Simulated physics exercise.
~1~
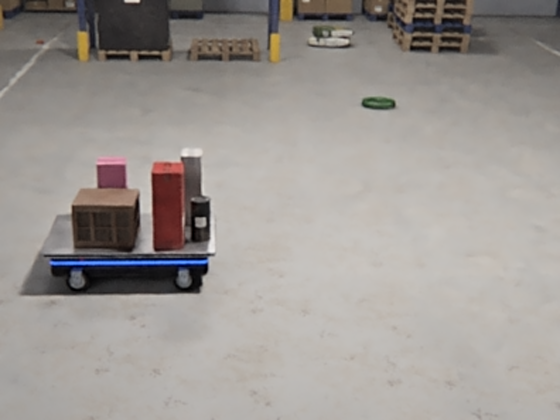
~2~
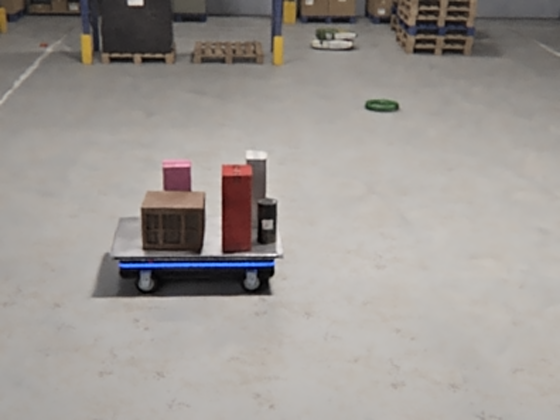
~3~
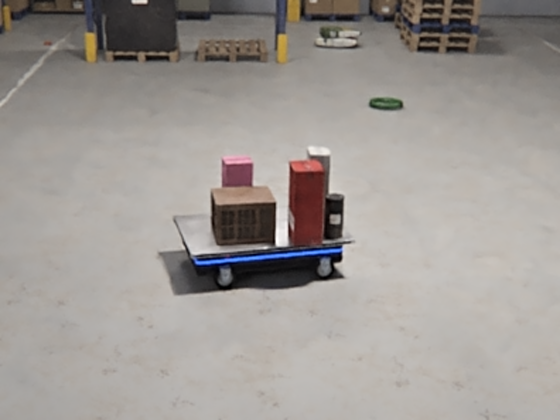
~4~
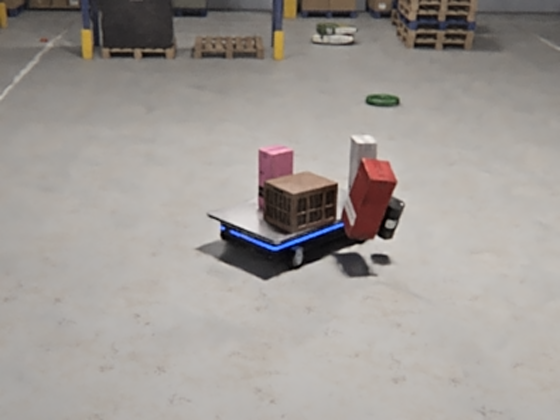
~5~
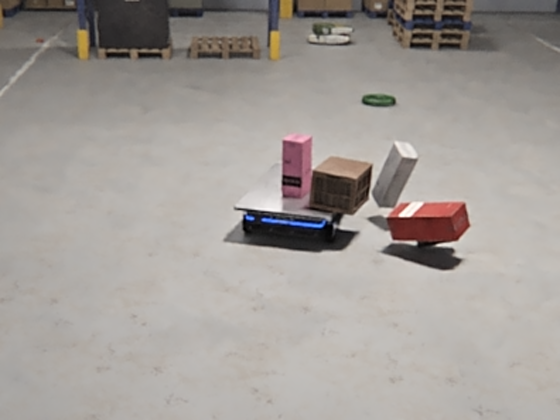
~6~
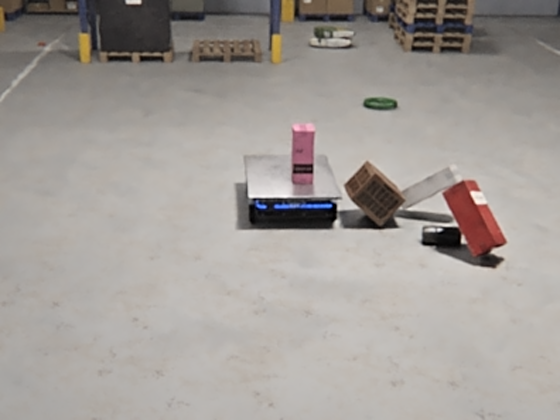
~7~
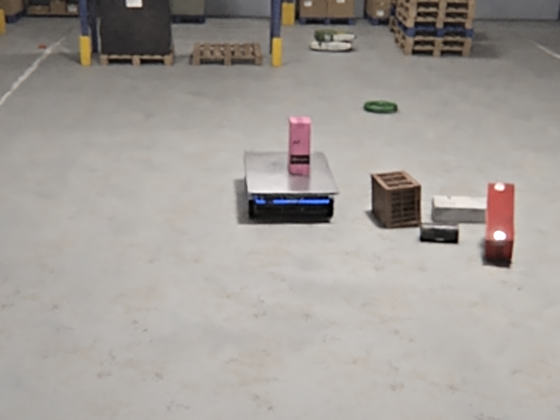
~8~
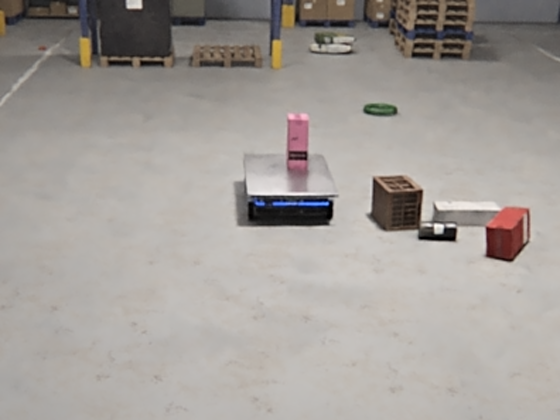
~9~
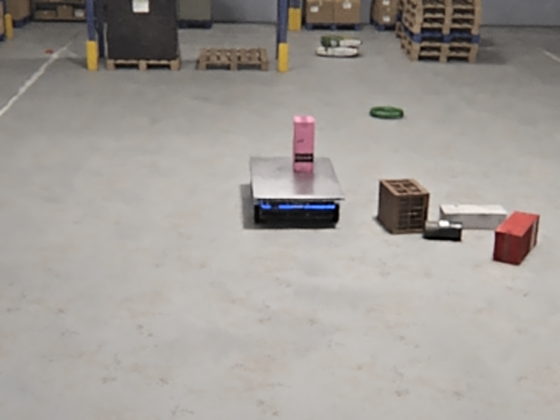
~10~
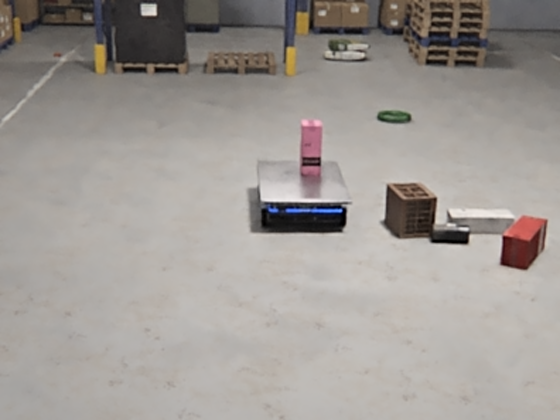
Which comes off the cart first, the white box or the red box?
The red box comes off first, tipping over the edge as the cart turns, and the white box follows it.
